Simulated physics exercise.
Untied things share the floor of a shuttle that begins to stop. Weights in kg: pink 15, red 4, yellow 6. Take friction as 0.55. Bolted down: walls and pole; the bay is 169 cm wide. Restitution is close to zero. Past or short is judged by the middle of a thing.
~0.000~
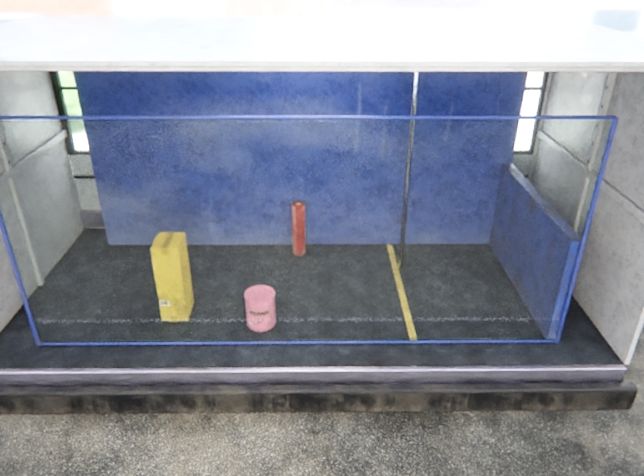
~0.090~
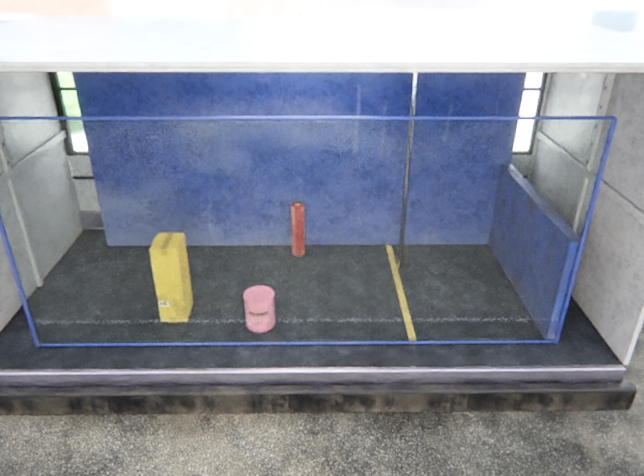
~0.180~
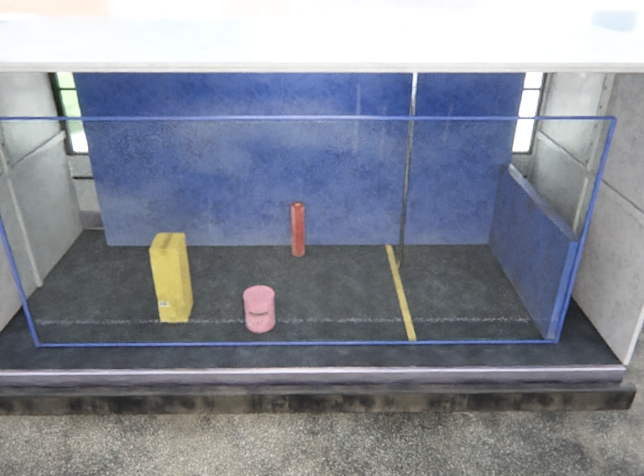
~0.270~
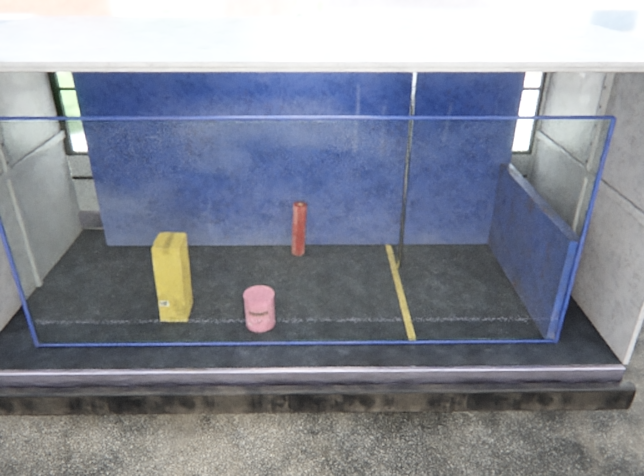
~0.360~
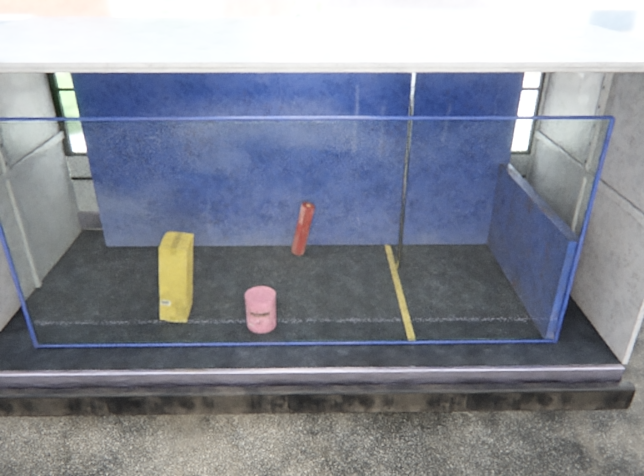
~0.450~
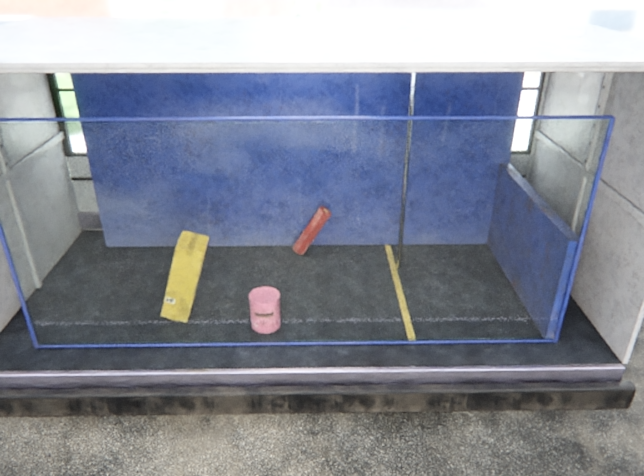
A yellow box and a red roll stand still, then tilt right beside a pink bucket.
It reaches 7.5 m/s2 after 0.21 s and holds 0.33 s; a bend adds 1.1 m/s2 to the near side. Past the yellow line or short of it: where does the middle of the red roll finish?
In the end the red roll fails to pass the yellow line.
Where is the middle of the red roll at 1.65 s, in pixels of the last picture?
At about (374, 253).
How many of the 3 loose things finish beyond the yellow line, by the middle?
In all, 0.
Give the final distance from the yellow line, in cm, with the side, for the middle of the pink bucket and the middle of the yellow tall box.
Pink bucket 90 short, yellow tall box 140 short.
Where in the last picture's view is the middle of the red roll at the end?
Near (374, 253).
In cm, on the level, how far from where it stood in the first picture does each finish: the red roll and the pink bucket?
Red roll 80, pink bucket 40.
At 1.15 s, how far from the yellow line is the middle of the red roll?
Some 20 cm short of it.
After 0.75 s the red roll is 34 cm short of the yellow line, tilted 90°, near (359, 250) in the last picture's view; the yellow tall box 152 cm short of the yellow line, tilted 80°.
After 1.15 s the red roll is 19 cm short of the yellow line, tilted 90°, near (374, 253) in the last picture's view.
After 1.65 s the red roll is 19 cm short of the yellow line, tilted 90°, near (374, 253) in the last picture's view.
At rest, 2.9 s, pink bucket stops short of the yellow line; red roll stops short of the yellow line; yellow tall box stops short of the yellow line.
